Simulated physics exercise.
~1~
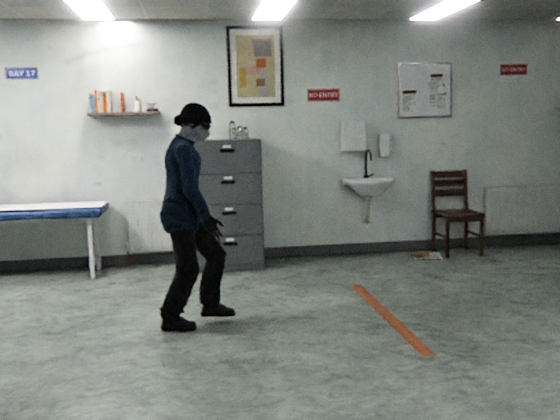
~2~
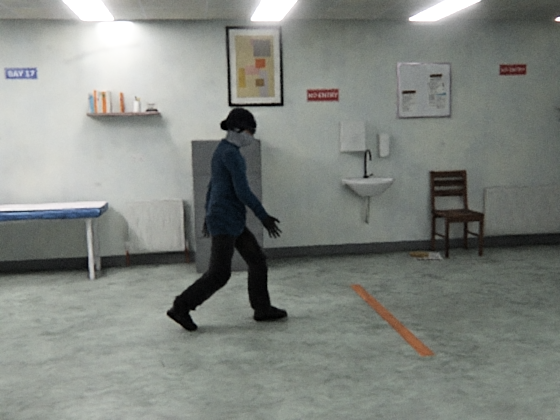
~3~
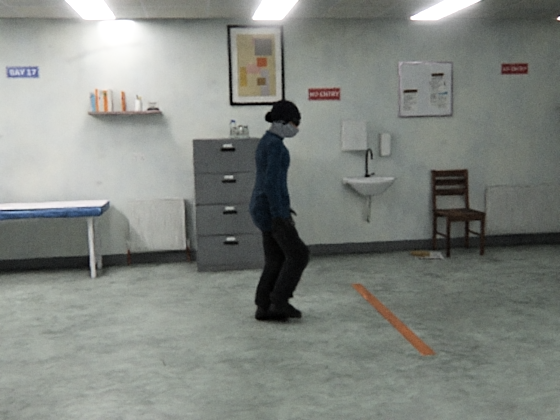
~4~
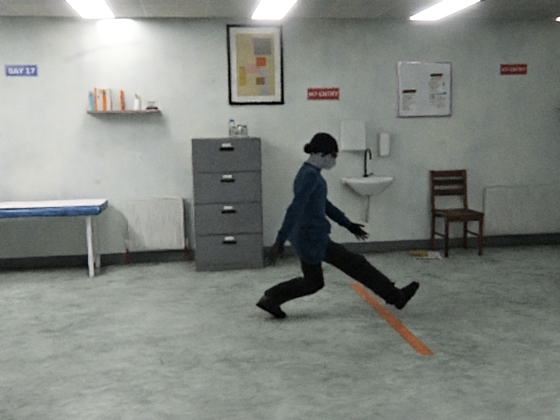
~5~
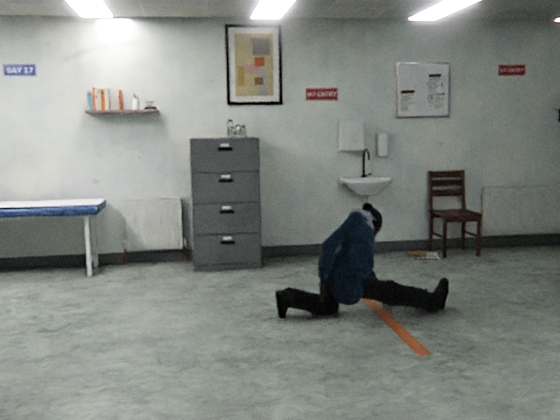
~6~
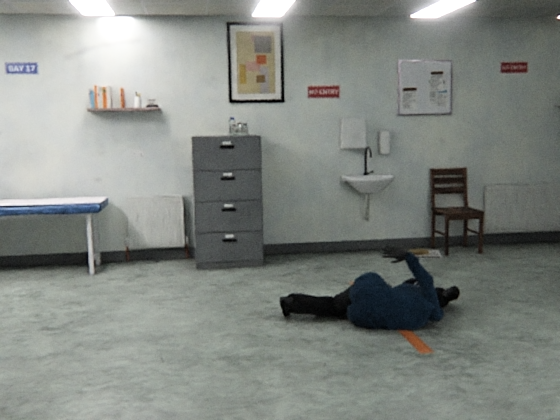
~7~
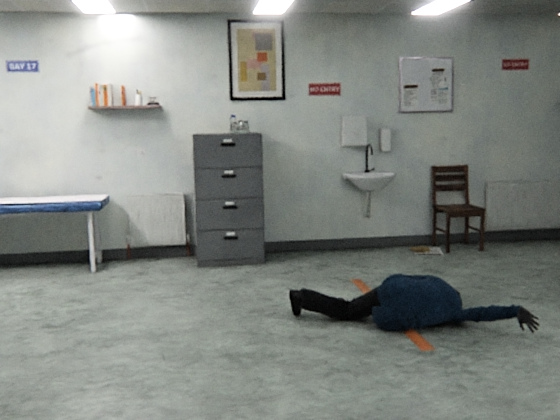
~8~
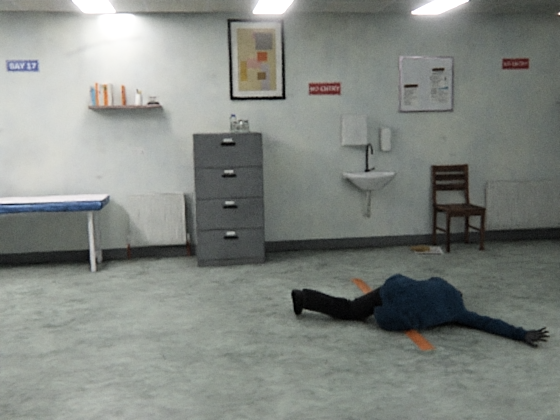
In this clip, a person in a dark cap and blue top walks right across a clinic-like room, lunges with one leg forward, drops low and falls onto the floor, ending sprawled over the orange tape with head and chest beyond it and an arm outstretched.
